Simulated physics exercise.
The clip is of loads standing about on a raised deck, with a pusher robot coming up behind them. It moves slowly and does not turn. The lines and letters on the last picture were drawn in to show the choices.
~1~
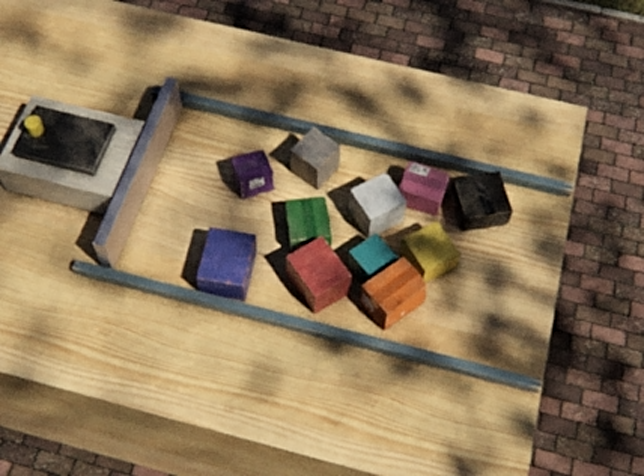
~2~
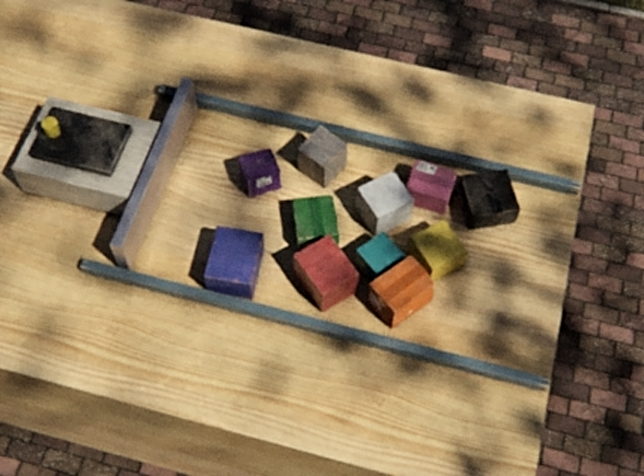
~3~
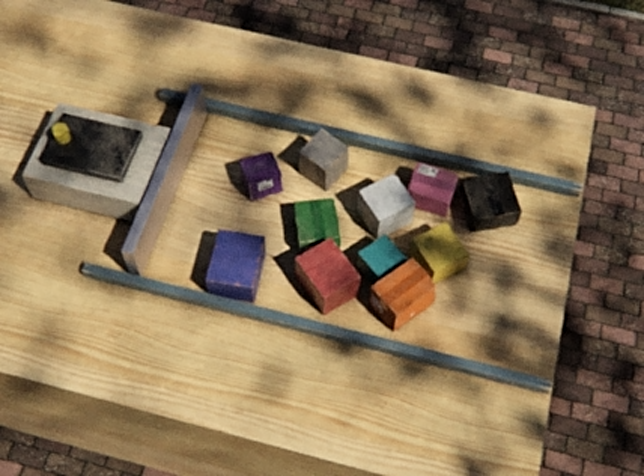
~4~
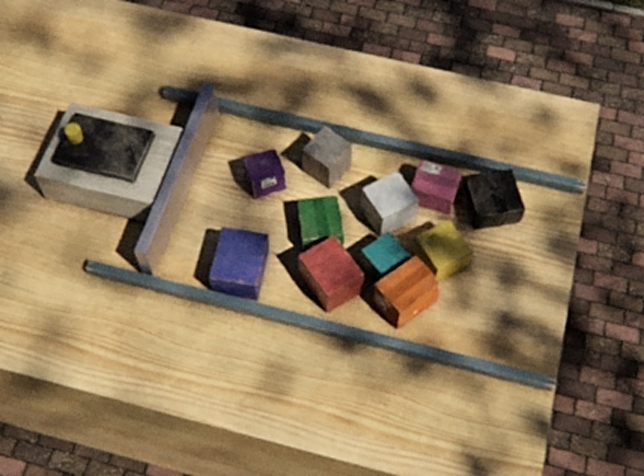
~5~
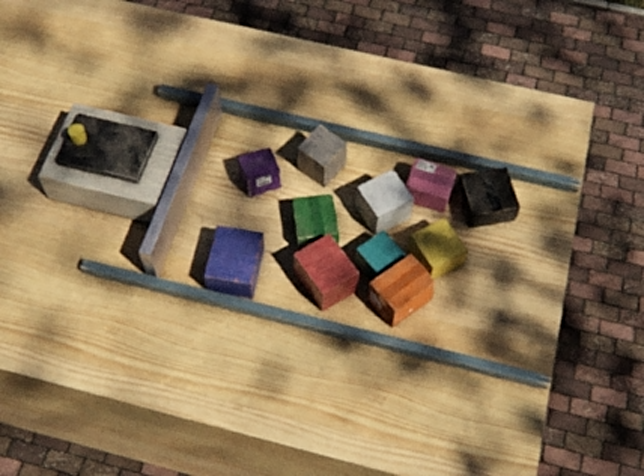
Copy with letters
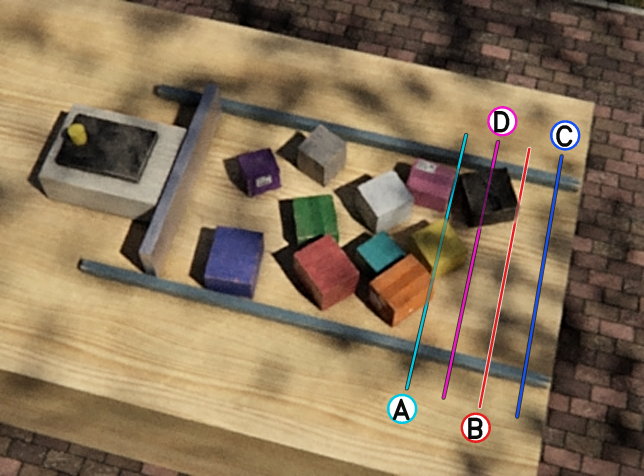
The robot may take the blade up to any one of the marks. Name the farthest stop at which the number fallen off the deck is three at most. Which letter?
No farther than D.
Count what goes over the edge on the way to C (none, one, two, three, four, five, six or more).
Six or more.
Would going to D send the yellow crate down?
By then, yes.
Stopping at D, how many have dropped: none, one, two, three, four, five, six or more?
By then, three.
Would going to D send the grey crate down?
No.
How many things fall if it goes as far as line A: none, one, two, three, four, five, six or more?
In all, none.
On the marked copy, A at (439, 252); B at (506, 268); C at (541, 277); D at (473, 260).
Taking D. A third of the way, robot (216, 173); orange parcel (406, 293); blue crate (292, 278).
Two thirds of the way, robot (320, 197); orange parcel (504, 323); black box (517, 196).
When it is over, robot (404, 217); orange parcel over the edge; yellow crate over the edge; three fallen.
As for the rest, A is within the limit but short; B drops five; C drops seven.
